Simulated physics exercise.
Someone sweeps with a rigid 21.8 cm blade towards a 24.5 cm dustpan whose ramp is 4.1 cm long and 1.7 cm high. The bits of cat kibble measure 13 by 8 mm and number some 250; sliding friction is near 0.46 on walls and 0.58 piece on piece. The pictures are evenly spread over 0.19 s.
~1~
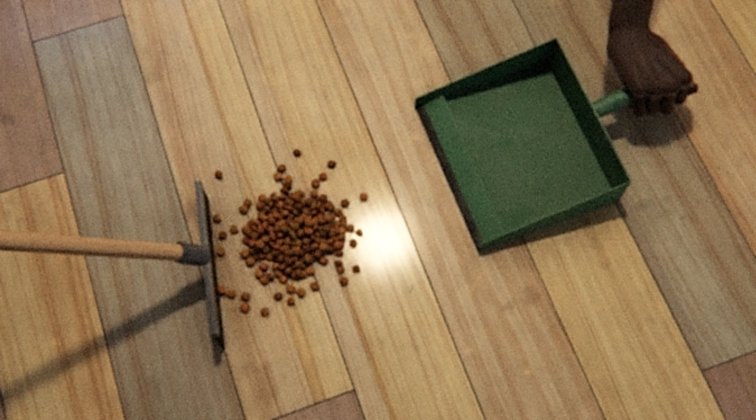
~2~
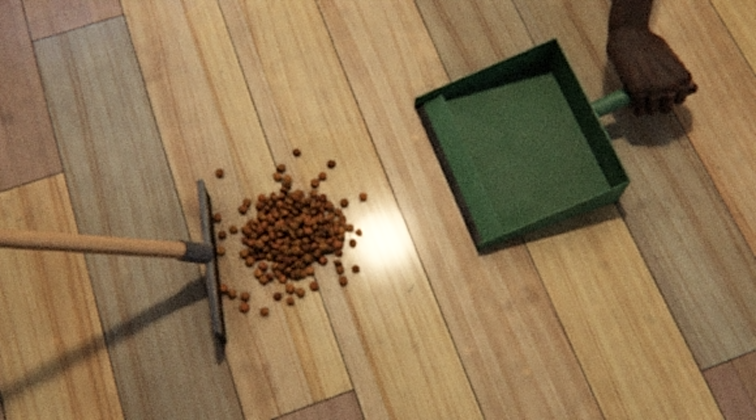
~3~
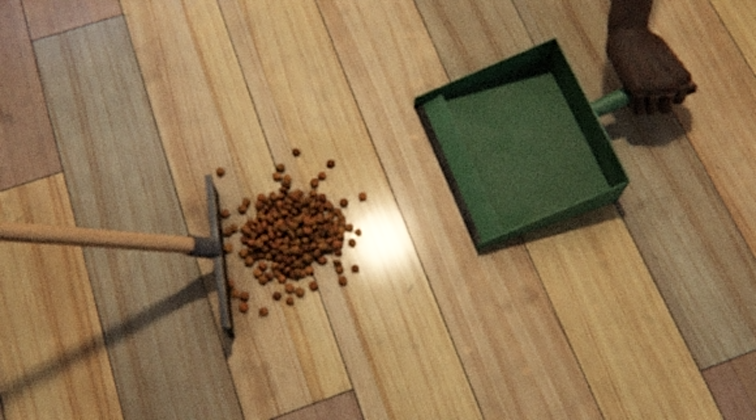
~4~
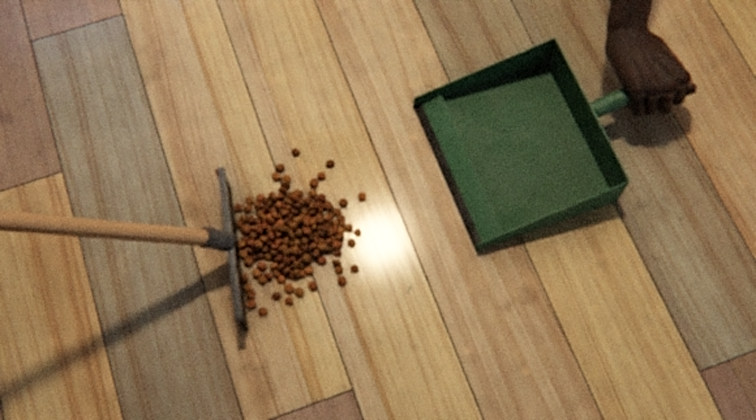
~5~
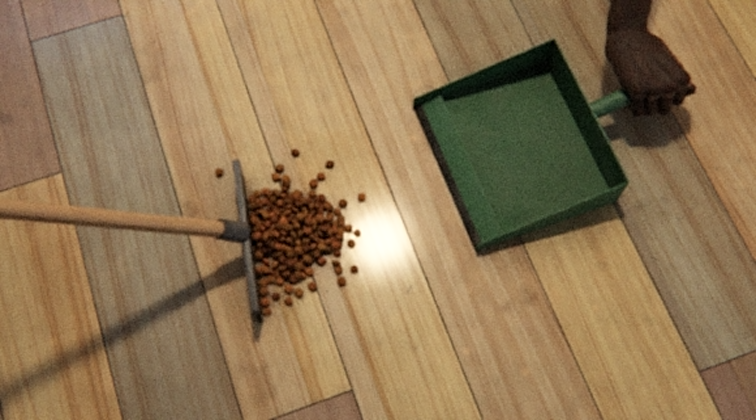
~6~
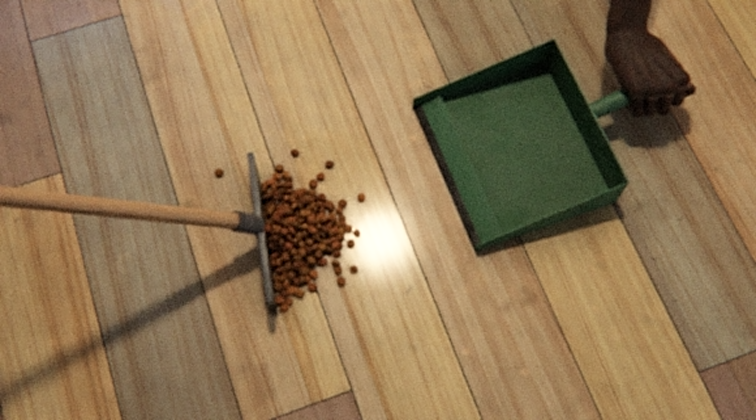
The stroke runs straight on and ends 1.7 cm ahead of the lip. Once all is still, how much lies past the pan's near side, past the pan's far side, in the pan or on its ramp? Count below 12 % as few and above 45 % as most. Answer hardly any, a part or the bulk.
Near side hardly any, far side hardly any, pan a part.
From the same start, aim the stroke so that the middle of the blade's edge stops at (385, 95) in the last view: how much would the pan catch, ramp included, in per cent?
About 0 per cent.
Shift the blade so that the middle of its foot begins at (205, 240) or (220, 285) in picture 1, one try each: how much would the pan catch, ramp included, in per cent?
Some 15 and 30 per cent.
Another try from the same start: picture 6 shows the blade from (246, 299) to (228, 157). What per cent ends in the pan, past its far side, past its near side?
Pan 0, far 15, near 0.
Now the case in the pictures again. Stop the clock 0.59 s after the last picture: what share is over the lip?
Near 25 per cent so far.
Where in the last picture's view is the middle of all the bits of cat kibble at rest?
Around (435, 174).
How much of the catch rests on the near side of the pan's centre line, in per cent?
Some 30 per cent.
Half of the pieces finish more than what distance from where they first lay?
About 24 cm.
Then, 0.19 s after the last picture, middle of the blade 15 cm from the lip; 0 % over the lip, far side 0 %, near side 0 %.
Then, 0.33 s after the last picture, middle of the blade 7 cm from the lip; 0 % over the lip, far side 0 %, near side 0 %.
Then, 0.59 s after the last picture, middle of the blade 4 cm from the lip; 25 % over the lip, far side 5 %, near side 0 %.
In the end, near side 0 %, far side 5 %, pan 25 %, in front of the lip or behind the blade 70 %.
